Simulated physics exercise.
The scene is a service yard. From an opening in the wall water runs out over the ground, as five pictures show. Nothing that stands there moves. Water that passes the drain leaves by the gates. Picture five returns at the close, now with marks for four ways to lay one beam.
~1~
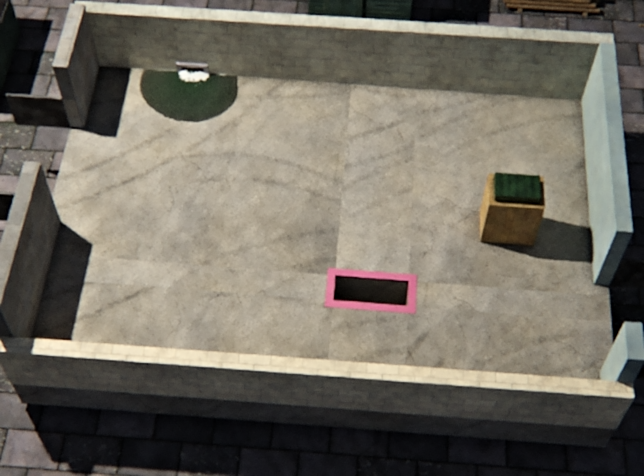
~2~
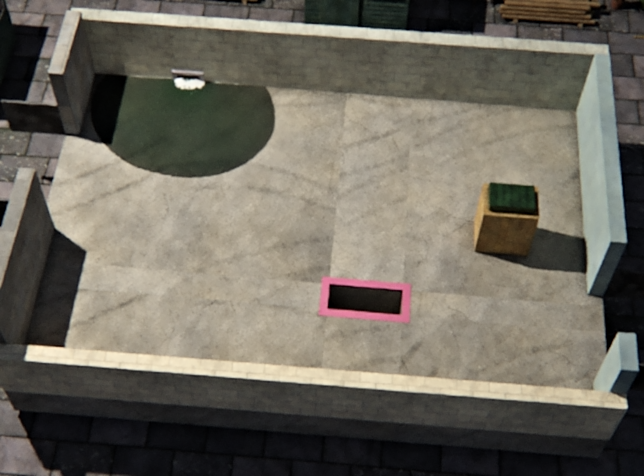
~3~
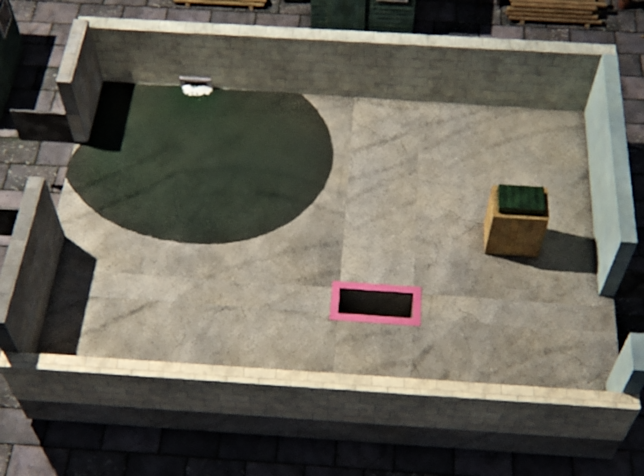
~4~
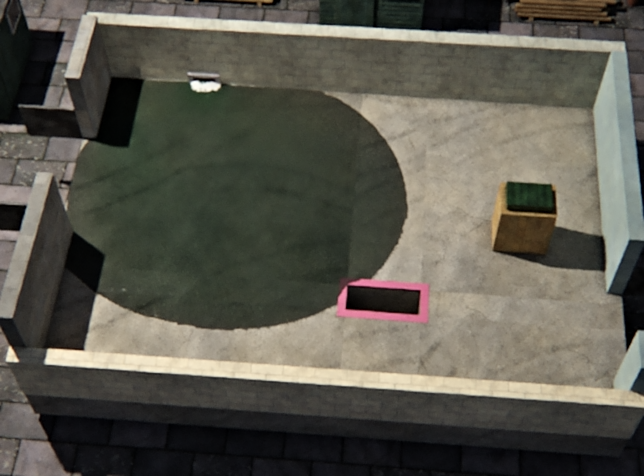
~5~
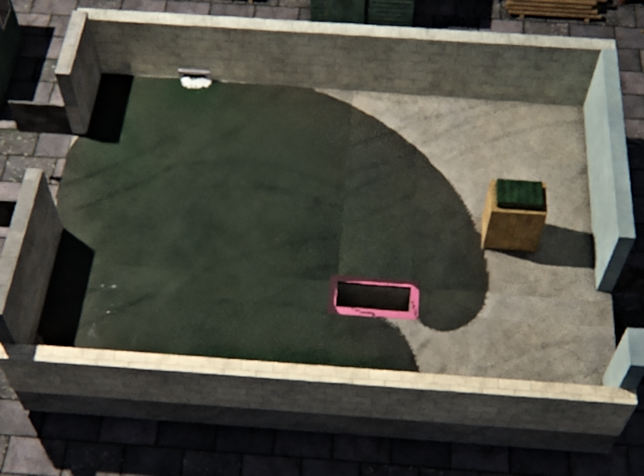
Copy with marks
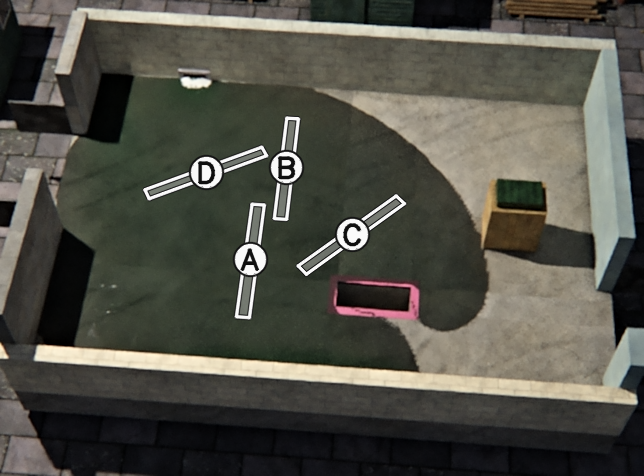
At first a small dark green patch of liquid lies below an outlet at the upper left of a walled yard. It spreads right and downward across the pale floor, reaches the pink-rimmed gully, then surrounds much of it and starts entering, covering most of the floor.
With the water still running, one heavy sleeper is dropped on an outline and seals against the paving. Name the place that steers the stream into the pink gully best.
The answer is position A.
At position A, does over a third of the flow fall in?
No, it does not.
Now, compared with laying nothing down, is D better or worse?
It is worse.
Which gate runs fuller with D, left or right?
The right gate.
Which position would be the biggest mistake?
C.
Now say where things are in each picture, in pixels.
Outfall at (193, 69); pink gully at (371, 291); open gate at (597, 327); open gate at (73, 173); front seen at (163, 111), 3 % of the ground wet; pink gully still dry, in the first frame.
Front seen at (209, 171), 11 % of the ground wet; pink gully still dry, in the second frame.
Front seen at (285, 220), 24 % of the ground wet; pink gully still dry, in the third frame.
Front seen at (305, 312), 45 % of the ground wet; pink gully still dry, in the fourth frame.
Front seen at (472, 308), 65 % of the ground wet; pink gully taking water, in the fifth frame.
On the marked copy, A from (242, 317) to (258, 204); B from (280, 219) to (292, 118); C from (302, 270) to (400, 199); D from (147, 194) to (264, 151).
With A, about 21 % of the stream goes into the pink gully, about 78 % out by the gates.
With B, about 13 % of the stream goes into the pink gully, about 86 % out by the gates.
With C, about 7 % of the stream goes into the pink gully, about 92 % out by the gates.
With D, about 12 % of the stream goes into the pink gully, about 87 % out by the gates.
